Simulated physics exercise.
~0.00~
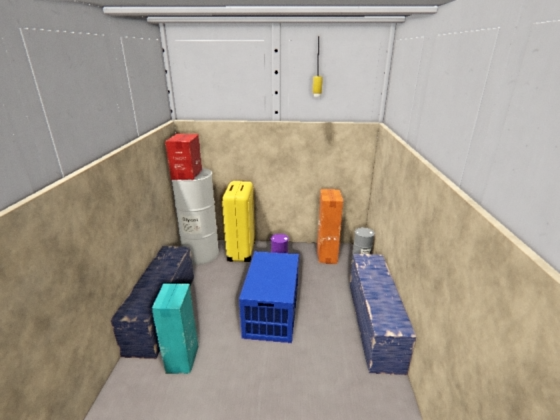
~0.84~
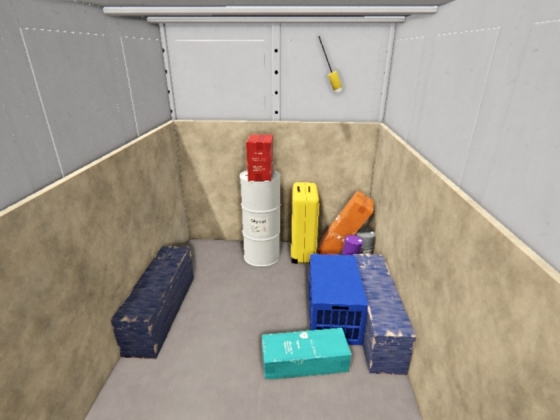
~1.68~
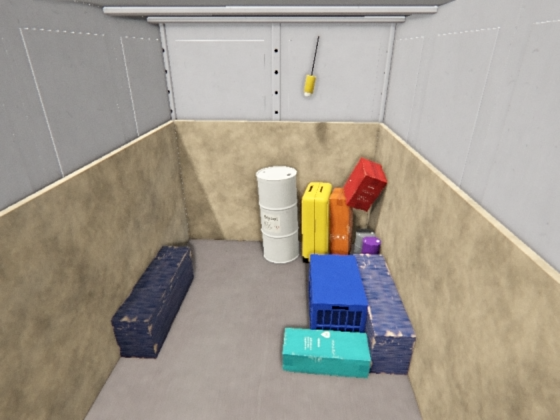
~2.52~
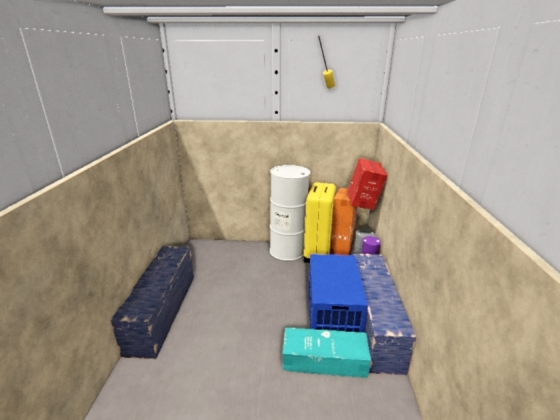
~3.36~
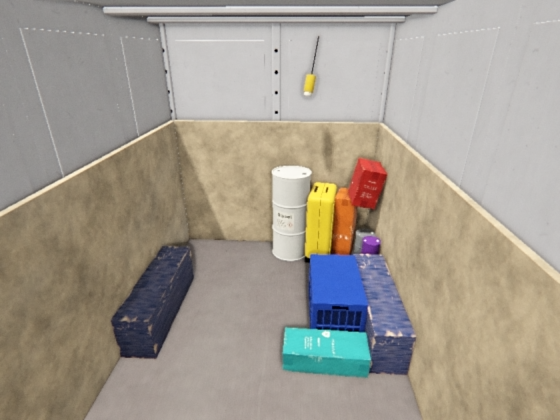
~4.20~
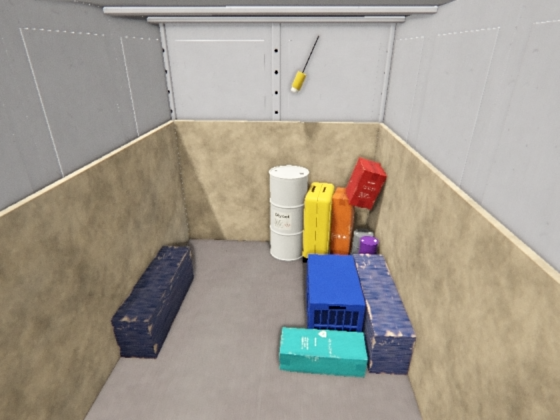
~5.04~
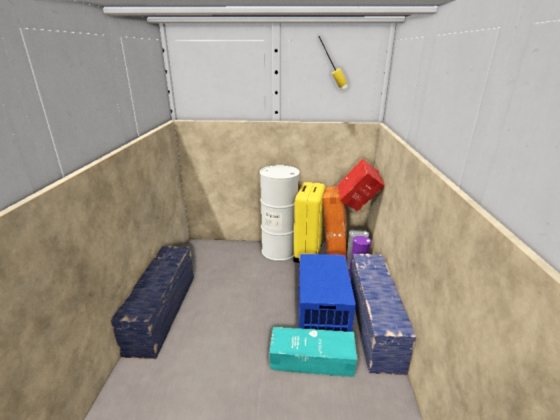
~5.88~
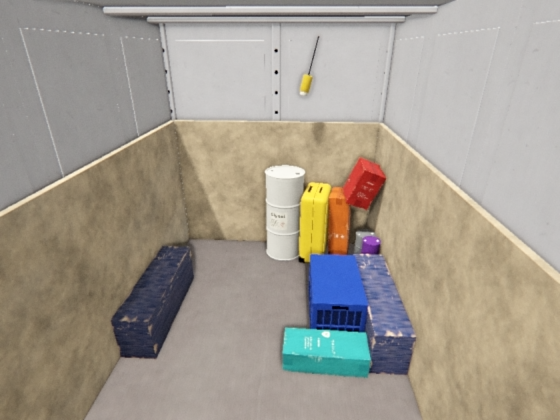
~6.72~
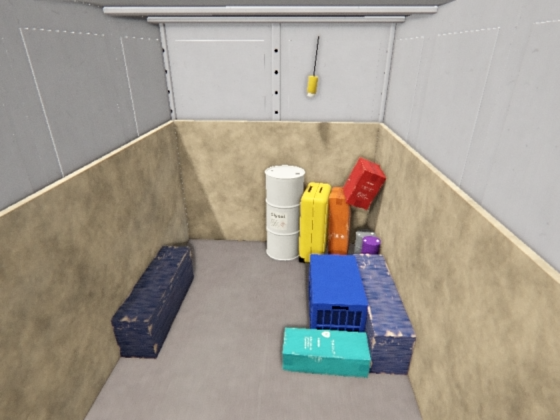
The cargo in a van's load bay slid to the right, the turquoise box toppling onto its side and the red box dropping off the white drum to lean beside the tilted orange one, before everything shifted slightly back and forth and settled on the right.
